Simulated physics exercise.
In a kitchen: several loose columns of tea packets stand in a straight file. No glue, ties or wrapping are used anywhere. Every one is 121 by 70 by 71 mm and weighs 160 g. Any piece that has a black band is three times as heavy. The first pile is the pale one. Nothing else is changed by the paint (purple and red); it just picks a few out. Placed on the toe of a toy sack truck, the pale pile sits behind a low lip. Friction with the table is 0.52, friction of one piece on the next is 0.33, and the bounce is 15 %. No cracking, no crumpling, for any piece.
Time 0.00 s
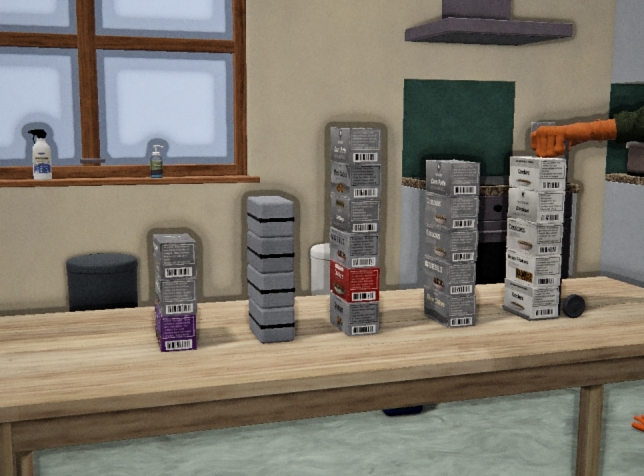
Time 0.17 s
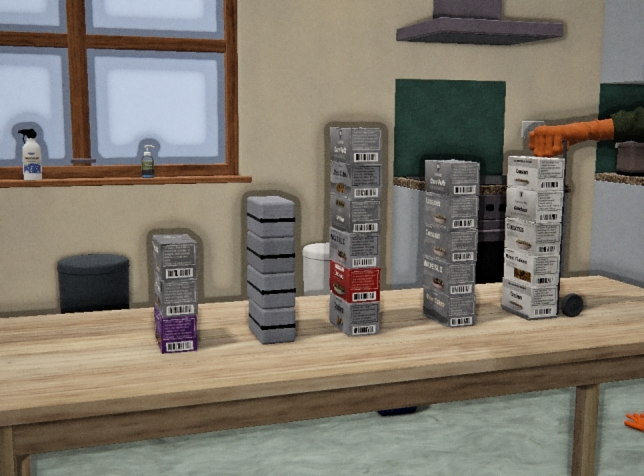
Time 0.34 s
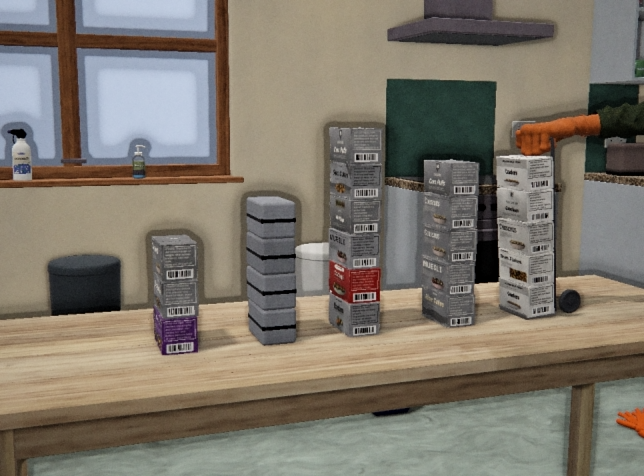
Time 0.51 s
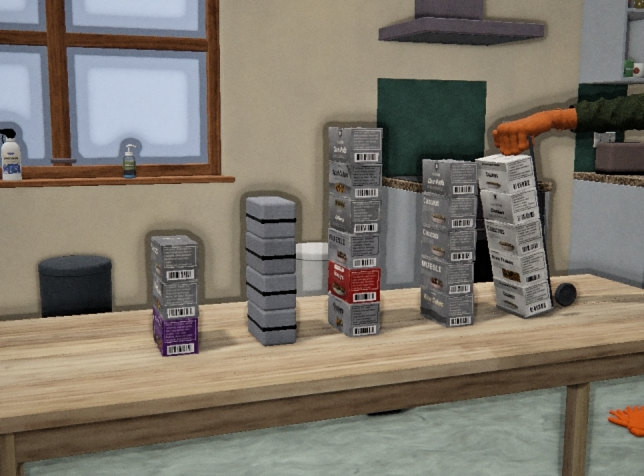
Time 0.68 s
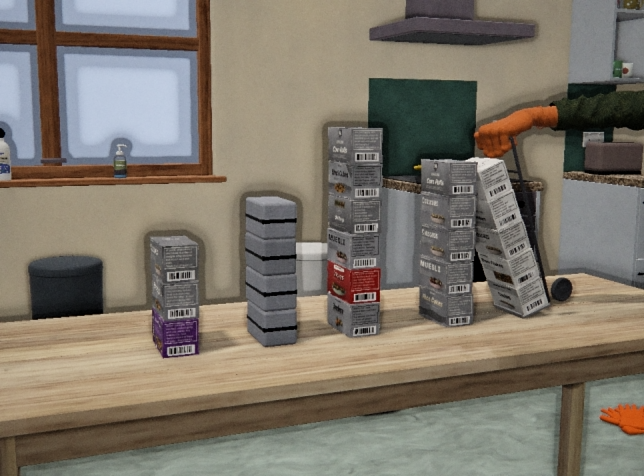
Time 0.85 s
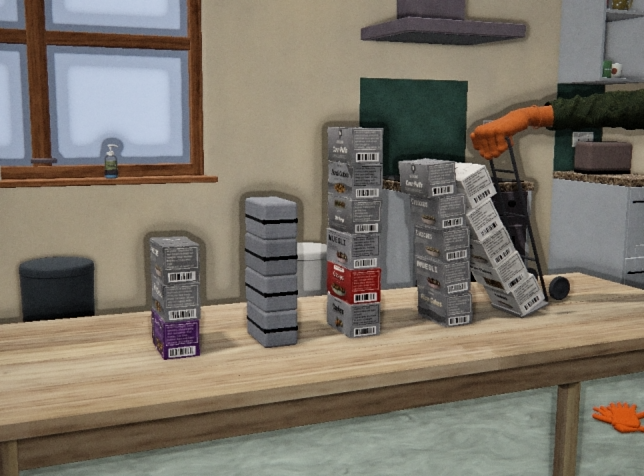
A gloved hand tilts a pale stack of packets leftward until it leans against its neighbour.
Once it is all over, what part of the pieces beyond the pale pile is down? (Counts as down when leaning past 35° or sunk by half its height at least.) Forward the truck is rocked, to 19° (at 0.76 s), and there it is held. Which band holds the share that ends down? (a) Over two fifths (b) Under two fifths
Over two fifths.
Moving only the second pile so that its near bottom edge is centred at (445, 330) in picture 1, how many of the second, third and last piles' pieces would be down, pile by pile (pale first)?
Pile tally - second: 5, third: 6, last: 2.
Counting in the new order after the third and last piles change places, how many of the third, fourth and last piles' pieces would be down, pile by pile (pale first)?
Pile by pile, you'd see third at 0, fourth at 0 and last at 0 down.
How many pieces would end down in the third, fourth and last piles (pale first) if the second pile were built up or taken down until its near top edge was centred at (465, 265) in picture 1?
The tally would be third 0, then fourth 0, then last 0.
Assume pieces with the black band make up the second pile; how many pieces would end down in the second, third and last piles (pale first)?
Then the second pile would have 0 down, the third 0, and the last 0.
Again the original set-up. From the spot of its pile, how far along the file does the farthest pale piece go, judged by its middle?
Something like 36 cm along the file.
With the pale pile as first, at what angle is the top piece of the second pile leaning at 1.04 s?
It sits around 20° from upright.
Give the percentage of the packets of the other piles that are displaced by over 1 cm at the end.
90 %.
After 1.04 s, 5 of the pale pile down; none of the 18 other packets down, 5 disturbed.
After 1.26 s, 5 of the pale pile down; 4 of the 18 other packets down; red packet 15° from how it stood.
After 1.70 s, 5 of the pale pile down; 9 of the 18 other packets down; red packet on its side.
After 2.06 s, 5 of the pale pile down; 15 of the 18 other packets down; red packet on its side; purple packet 20 mm from its place.
In the end (2.6 s), 5 of the pale pile down; 15 of the 18 other packets down; red packet on its side; purple packet 20 mm from its place. That is 83 per cent. From the last view, middles, red packet near (319, 317), purple packet near (165, 333).
